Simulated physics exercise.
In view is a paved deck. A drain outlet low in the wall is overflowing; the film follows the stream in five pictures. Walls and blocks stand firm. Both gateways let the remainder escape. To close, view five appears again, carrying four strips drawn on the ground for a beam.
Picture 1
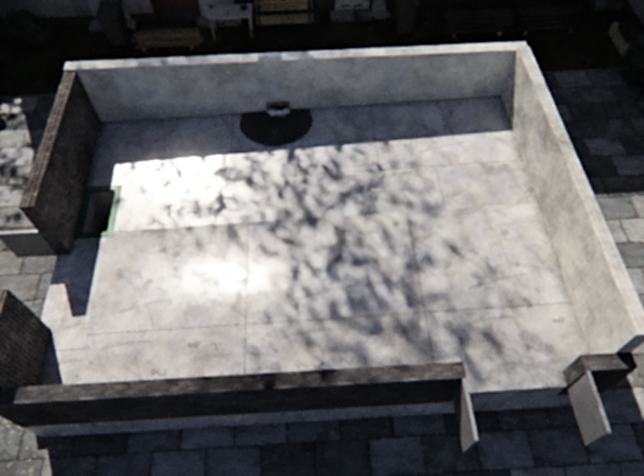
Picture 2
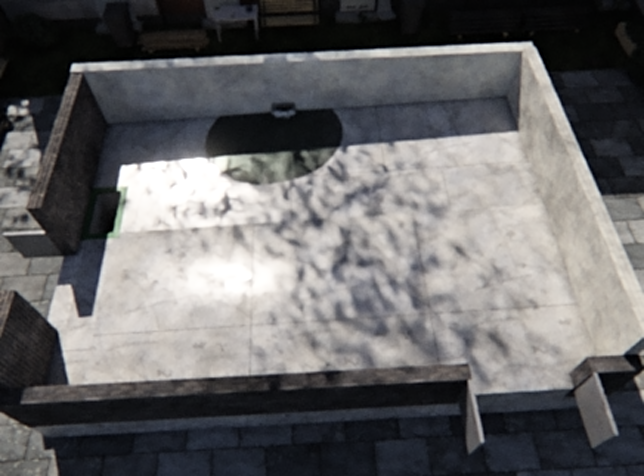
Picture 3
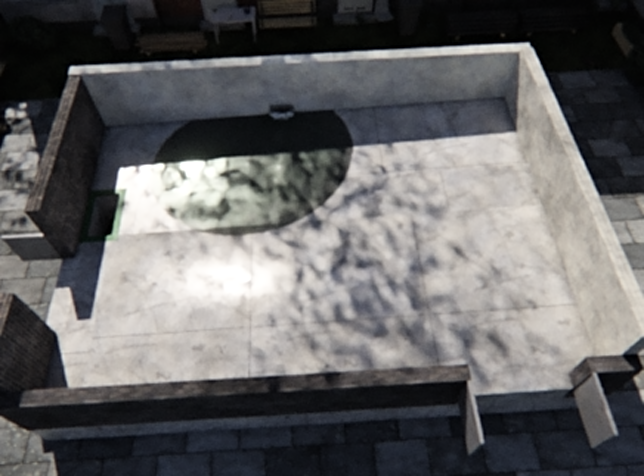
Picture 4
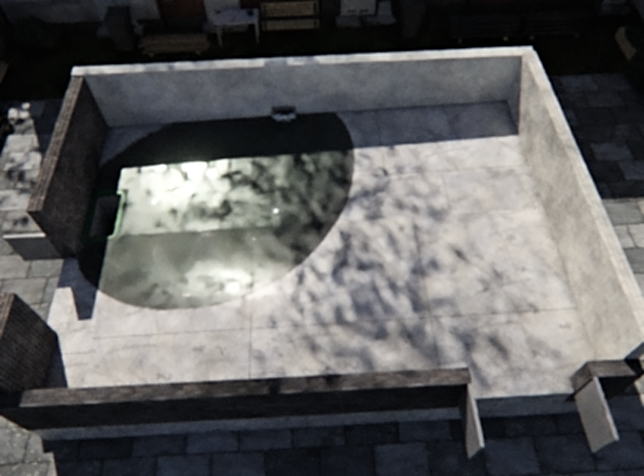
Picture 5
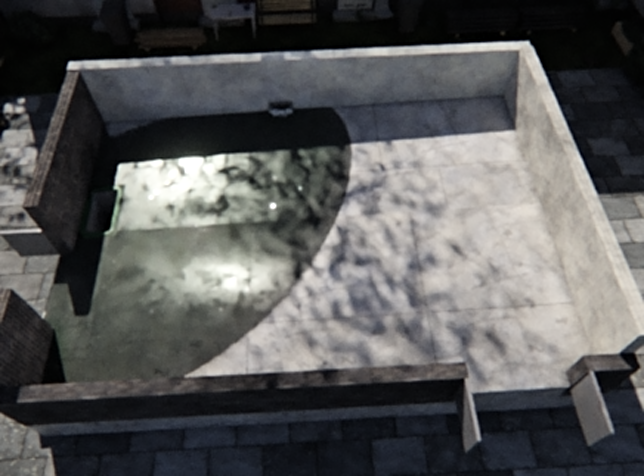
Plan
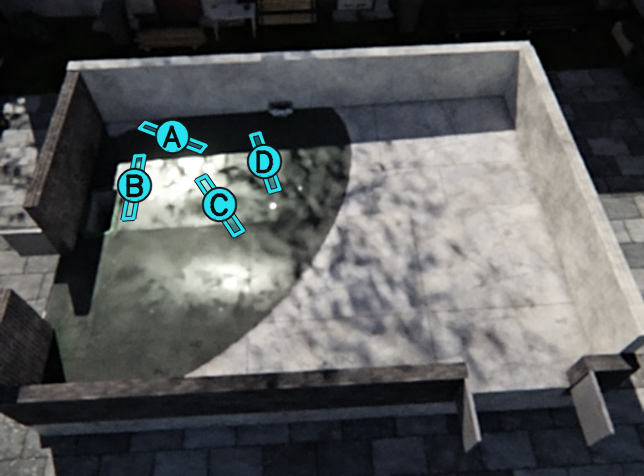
A dark, wet patch spreads across a pale paved deck enclosed by low walls, seen from high above at an angle. A small grey outfall sits at the back wall, a green-edged drain lies at the left, dappled shadows cover the middle, and gaps open at the front right and left. The water widens from the outfall forward and leftward, reaching the drain and then the front wall, while the camera stays practically still.
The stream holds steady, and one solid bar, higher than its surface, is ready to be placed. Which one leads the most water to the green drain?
Use position C.
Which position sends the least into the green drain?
B it is.
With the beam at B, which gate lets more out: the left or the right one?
The left gate.
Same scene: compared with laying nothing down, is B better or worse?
It is worse.
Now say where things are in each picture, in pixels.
The first frame shows outfall at (278, 107); green drain at (99, 211); open gate at (61, 290); open gate at (508, 375); 2 % of the ground under water, visible out to (269, 141); green drain still dry.
In the second frame, 9 % of the ground under water, visible out to (216, 164); green drain still dry.
In the third frame, 19 % of the ground under water, visible out to (180, 216); green drain still dry.
In the fourth frame, 34 % of the ground under water, visible out to (92, 276); green drain taking water.
In the fifth frame, 45 % of the ground under water, visible out to (49, 352); green drain taking water.
In cyan, A from (142, 125) to (203, 148); B from (128, 218) to (139, 155); C from (201, 178) to (238, 233); D from (255, 134) to (274, 190).
For position A, about 28 % of the stream goes into the green drain, about 71 % out by the gates.
For position B, about 10 % of the stream goes into the green drain, about 90 % out by the gates.
For position C, about 47 % of the stream goes into the green drain, about 53 % out by the gates.
For position D, about 32 % of the stream goes into the green drain, about 68 % out by the gates.
